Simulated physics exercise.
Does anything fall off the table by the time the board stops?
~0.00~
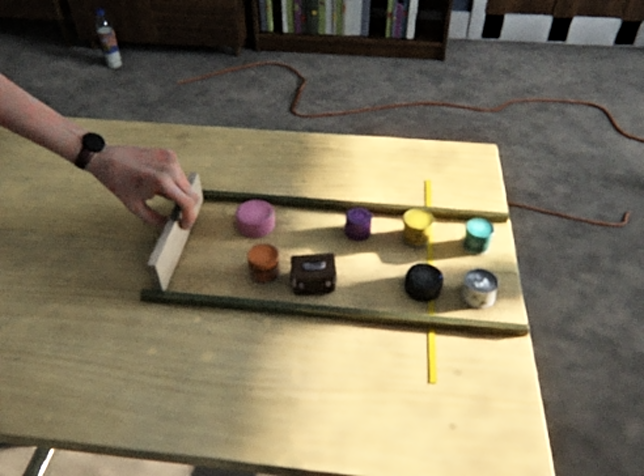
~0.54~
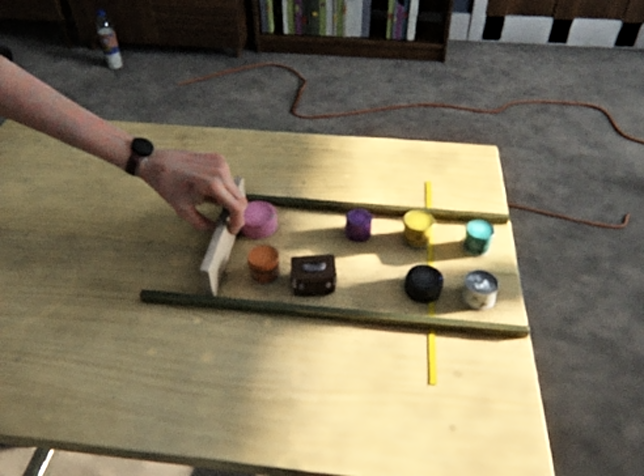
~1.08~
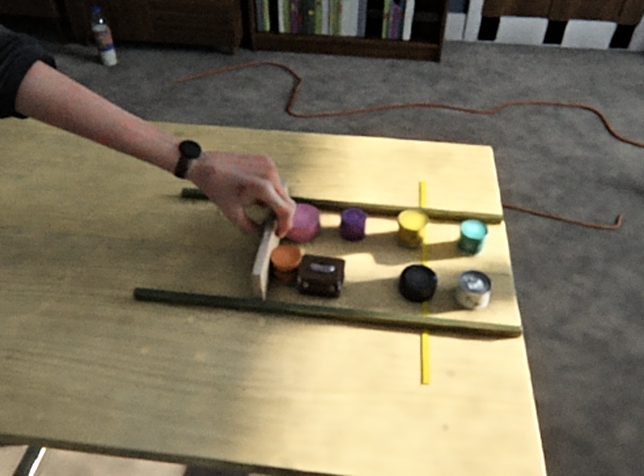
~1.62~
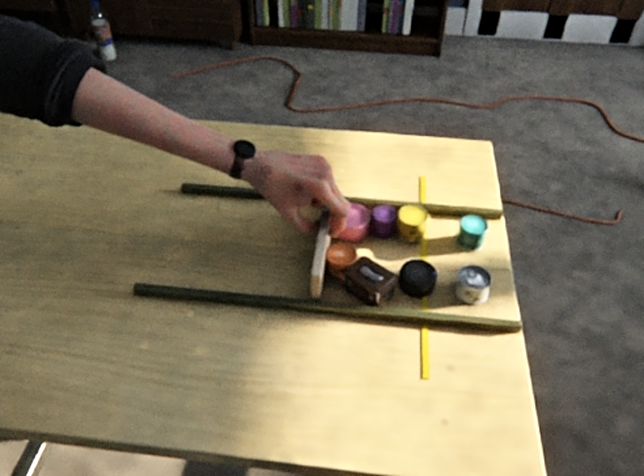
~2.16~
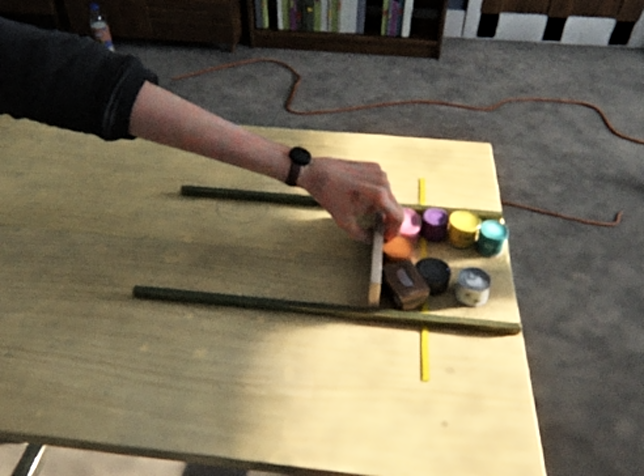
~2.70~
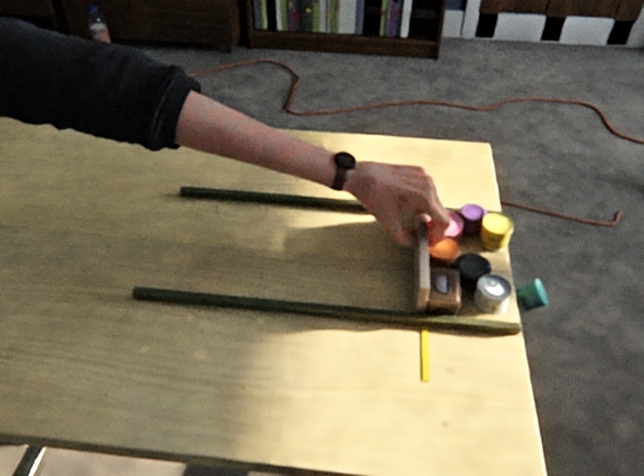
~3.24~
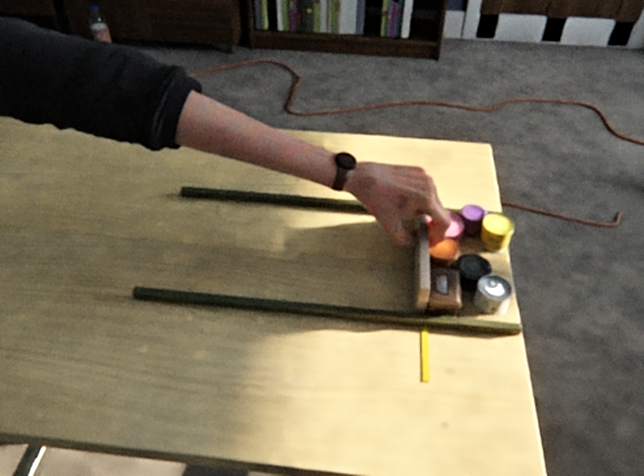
Yes, the turquoise tin goes over the right edge, while the other items remain on the table against one another in front of the board.
In this clip, a hand slides an upright board rightward between two dark rails on a wooden table, gathering small pots, tins and a brown case into a cluster at the right edge, where the turquoise tin tips off and drops out of view while the others stay on.
